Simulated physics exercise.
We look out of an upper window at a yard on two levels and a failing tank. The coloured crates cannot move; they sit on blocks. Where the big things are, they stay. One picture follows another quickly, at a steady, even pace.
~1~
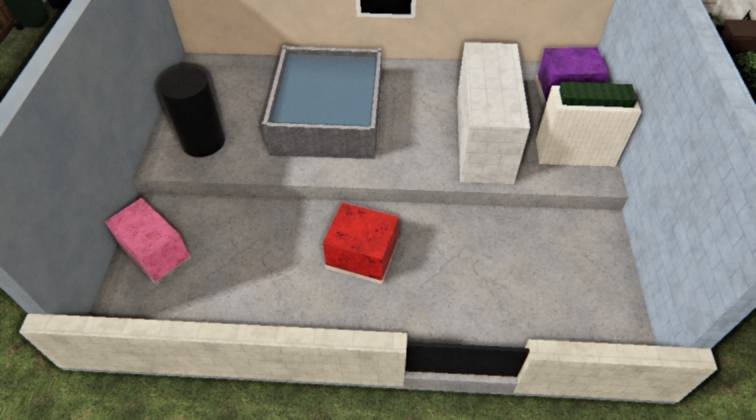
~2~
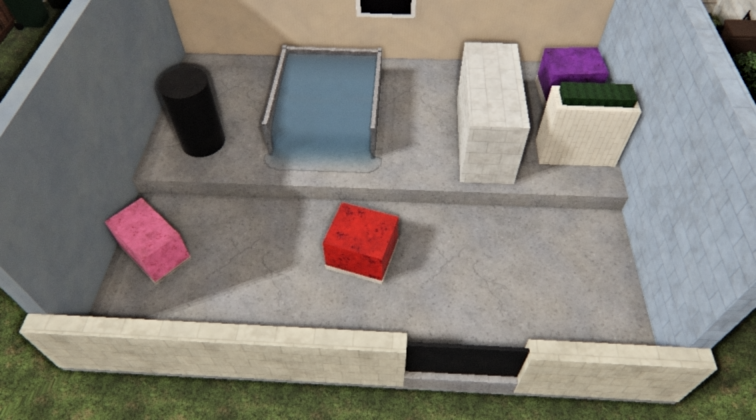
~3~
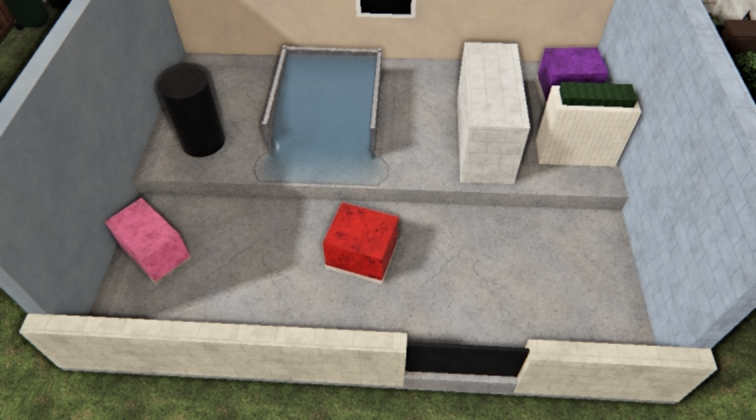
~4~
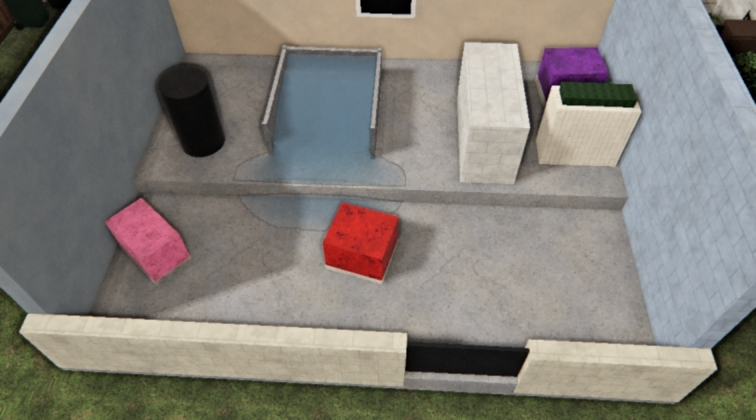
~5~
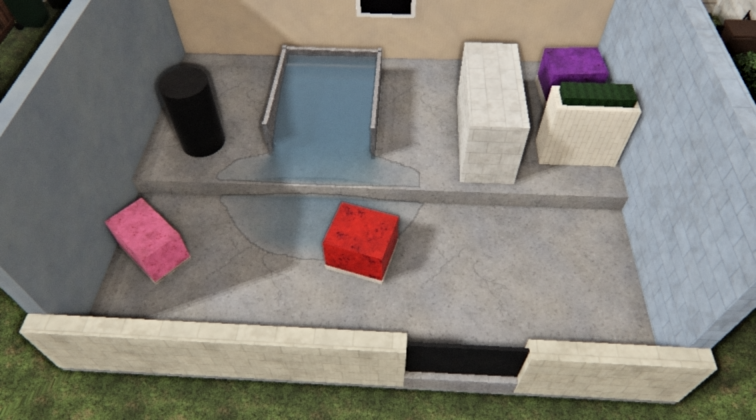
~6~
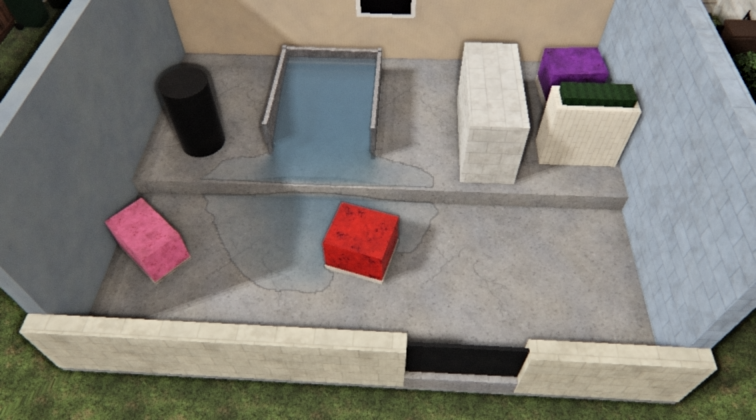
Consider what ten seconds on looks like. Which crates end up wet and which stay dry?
Result: Purple crate: Dry; red crate: Wet; pink crate: Wet.
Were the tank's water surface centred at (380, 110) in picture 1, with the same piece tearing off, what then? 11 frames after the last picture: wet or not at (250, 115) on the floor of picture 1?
Verdict on that spot: Untouched.
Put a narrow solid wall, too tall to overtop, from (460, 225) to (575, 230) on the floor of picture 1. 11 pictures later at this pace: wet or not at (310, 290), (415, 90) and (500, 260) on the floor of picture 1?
The first point comes out inundated, the next unwetted, the last inundated.
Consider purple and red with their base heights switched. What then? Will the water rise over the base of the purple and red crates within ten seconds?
Purple crate stays clear, red crate gets flooded.
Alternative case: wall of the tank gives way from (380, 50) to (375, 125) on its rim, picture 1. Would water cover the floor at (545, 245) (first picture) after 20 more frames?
Looking at that point, I'd call it parched.
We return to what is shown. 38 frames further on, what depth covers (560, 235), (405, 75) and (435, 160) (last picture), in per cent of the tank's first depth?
14, 0, 0 %.
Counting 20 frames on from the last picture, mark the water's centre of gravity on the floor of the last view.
I'd place it roughly at (303, 254).
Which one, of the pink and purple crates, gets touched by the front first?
My answer: The pink one.
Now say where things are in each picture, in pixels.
In the first picture, still water in the tank at (326, 89).
In the second picture, the front is at (374, 165), out from the gap at (321, 146).
In the third picture, water pours out at (321, 147) and has run to (381, 177).
In the fourth picture, the front is at a hidden place, out from the gap at (321, 148).
In the fifth picture, the front is at a hidden place, out from the gap at (321, 148).
In the sixth picture, water pours out at (322, 148) and has run to (270, 282).
A moment on, water covers 25 % of the floor; the purple crate not reached, the red crate water round its plinth, the pink crate water round its plinth.
Next, water covers 40 % of the floor; the purple crate not reached, the red crate water round its plinth, the pink crate water round its plinth.
Then, water covers 55 % of the floor; the purple crate not reached, the red crate water round its plinth, the pink crate water round its plinth.
Later, water covers 55 % of the floor; the purple crate not reached, the red crate water round its plinth, the pink crate water round its plinth.
In the end, water covers 55 % of the floor; the purple crate stayed above the water, the red crate was topped, the pink crate was topped.
